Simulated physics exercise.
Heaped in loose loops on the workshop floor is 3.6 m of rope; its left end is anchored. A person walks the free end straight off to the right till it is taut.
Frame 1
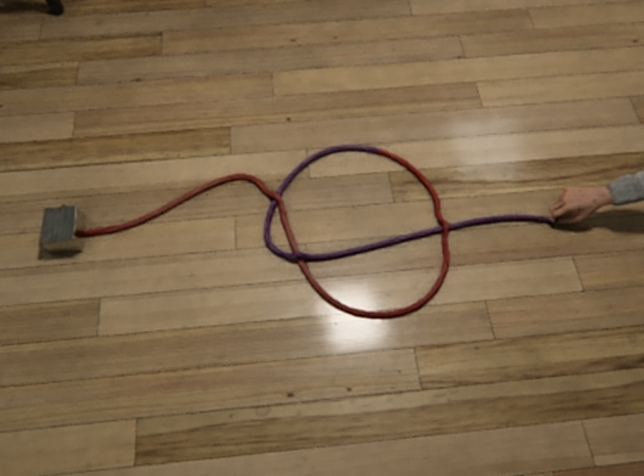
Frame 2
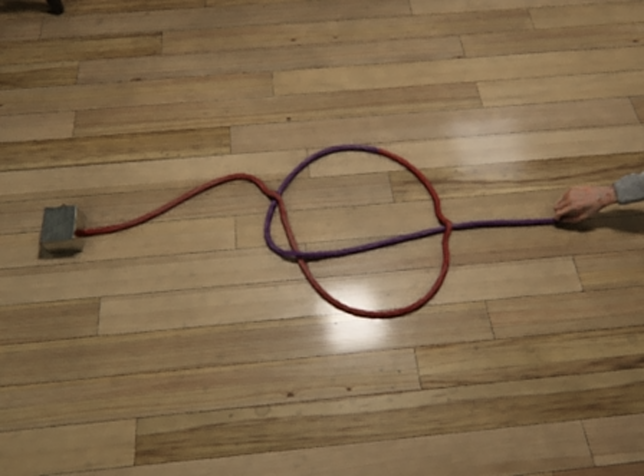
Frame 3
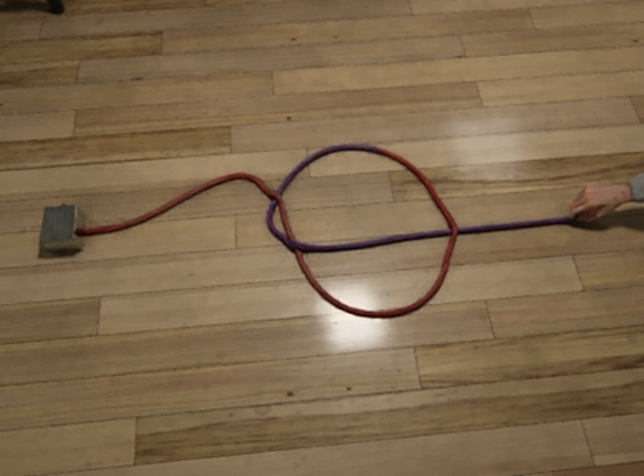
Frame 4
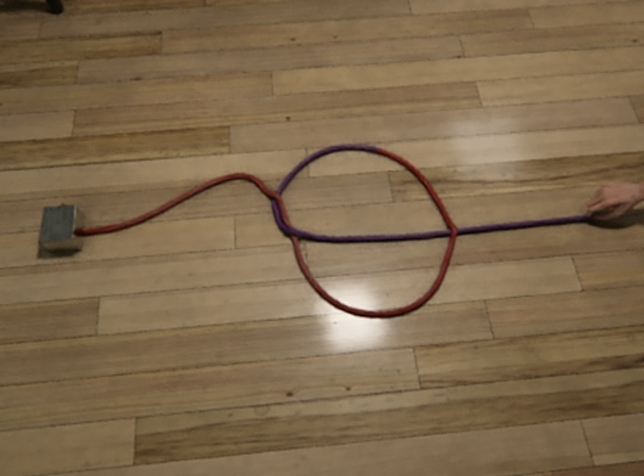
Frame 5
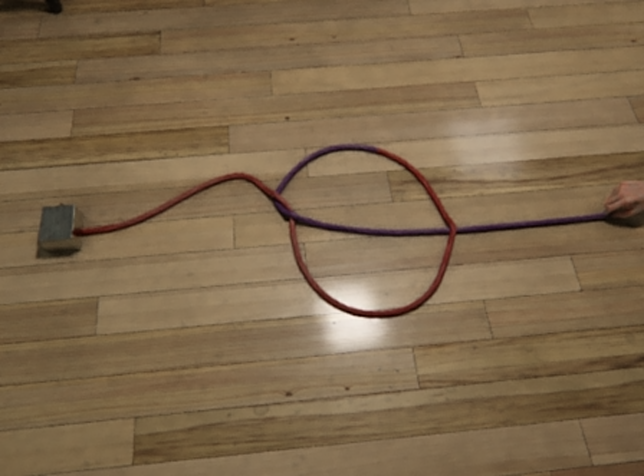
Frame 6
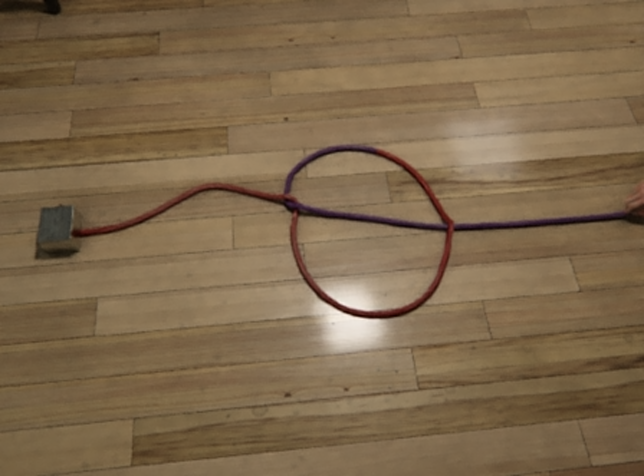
A hand at the right pulled the purple end of a red and purple rope rightward across a wooden floor, drawing the small bend at the loop's left side tighter while the round loop stayed open.
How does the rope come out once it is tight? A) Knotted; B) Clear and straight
Knotted (A).
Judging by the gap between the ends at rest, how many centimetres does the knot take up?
I'd put it at close to 20 cm.
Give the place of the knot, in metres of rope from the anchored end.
It ends up around 1.2 m along the rope.
Next, the ends are 2.3 m apart, loops still 48 cm across.
Then, the ends are 2.8 m apart, loops still 29 cm across.
After that, the ends are 3.4 m apart, loops still 8 cm across.
Later, the ends are 3.4 m apart, loops still 6 cm across.
At the end, the ends are 3.4 m apart, loops still 7 cm across.
